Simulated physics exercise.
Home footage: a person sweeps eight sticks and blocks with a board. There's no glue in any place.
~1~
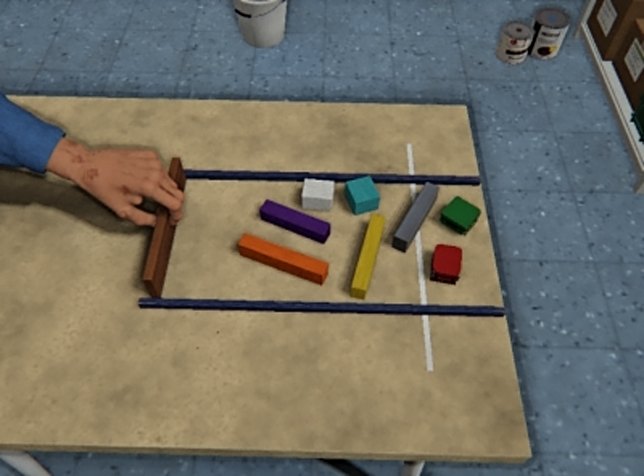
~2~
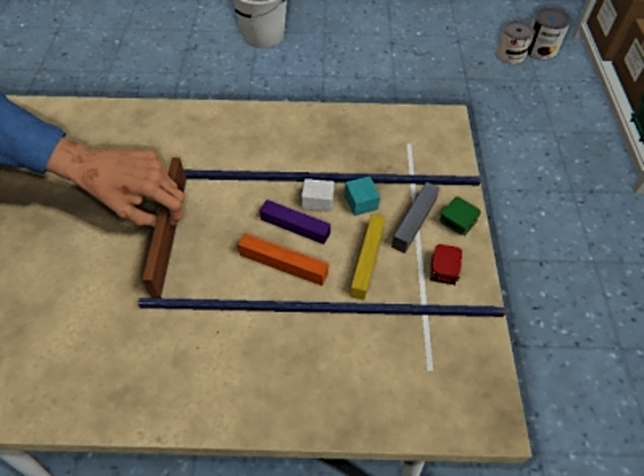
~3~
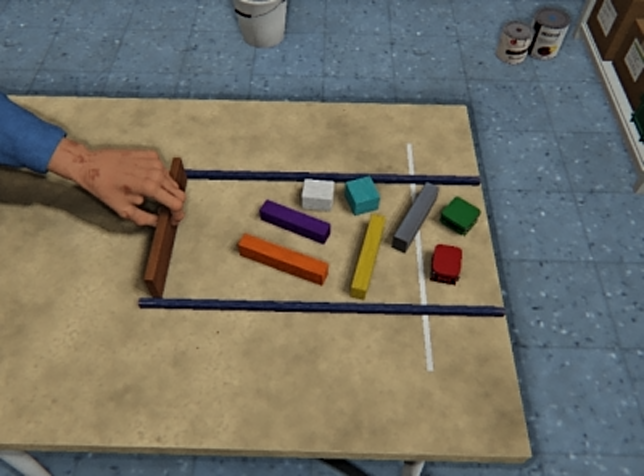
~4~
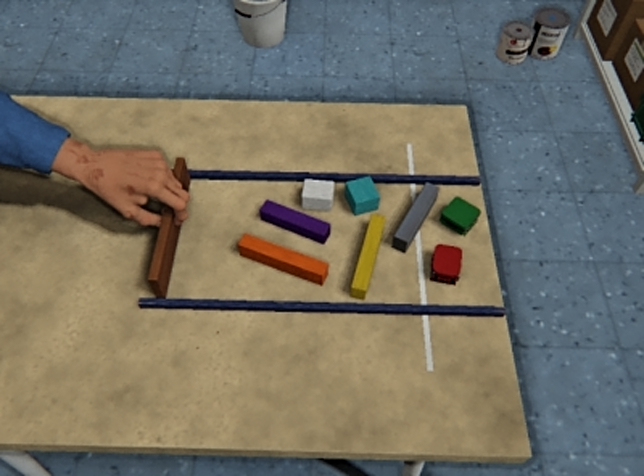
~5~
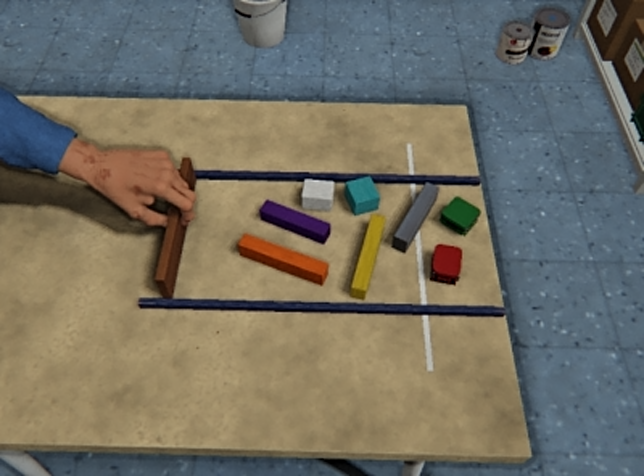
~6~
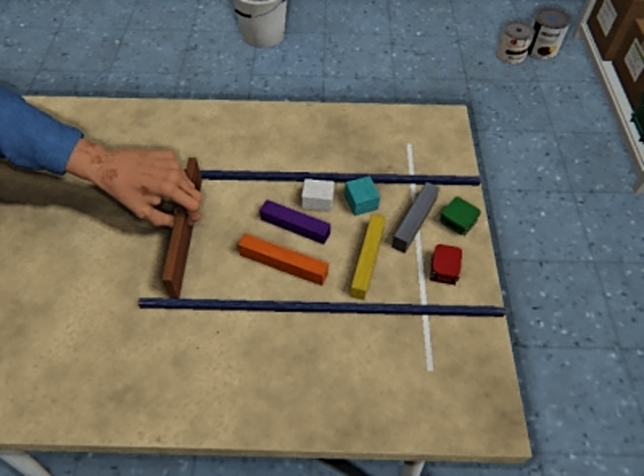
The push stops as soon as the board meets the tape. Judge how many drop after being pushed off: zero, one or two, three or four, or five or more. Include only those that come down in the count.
The count of pieces that drop is one or two, then.
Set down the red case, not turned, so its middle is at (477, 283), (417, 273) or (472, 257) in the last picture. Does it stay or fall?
Per position, it is not dislodged / is not dislodged / is not dislodged.
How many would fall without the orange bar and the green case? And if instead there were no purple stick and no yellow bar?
0 and 0.
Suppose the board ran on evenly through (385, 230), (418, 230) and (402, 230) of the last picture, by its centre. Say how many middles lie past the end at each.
Counts per position: 0 / 1 / 0.
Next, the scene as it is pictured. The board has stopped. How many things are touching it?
The answer is 2.
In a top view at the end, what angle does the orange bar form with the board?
About 0°.
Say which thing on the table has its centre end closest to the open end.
That's the grey stick.
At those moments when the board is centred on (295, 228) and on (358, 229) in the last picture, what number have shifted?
I make it 3 at the first spot and 6 at the other.
Early on, none off yet; green case at rest near (459, 217); red case at rest near (446, 265); grey stick at rest near (416, 217).
Finally, the number that fall off is one or two; lost, green case.
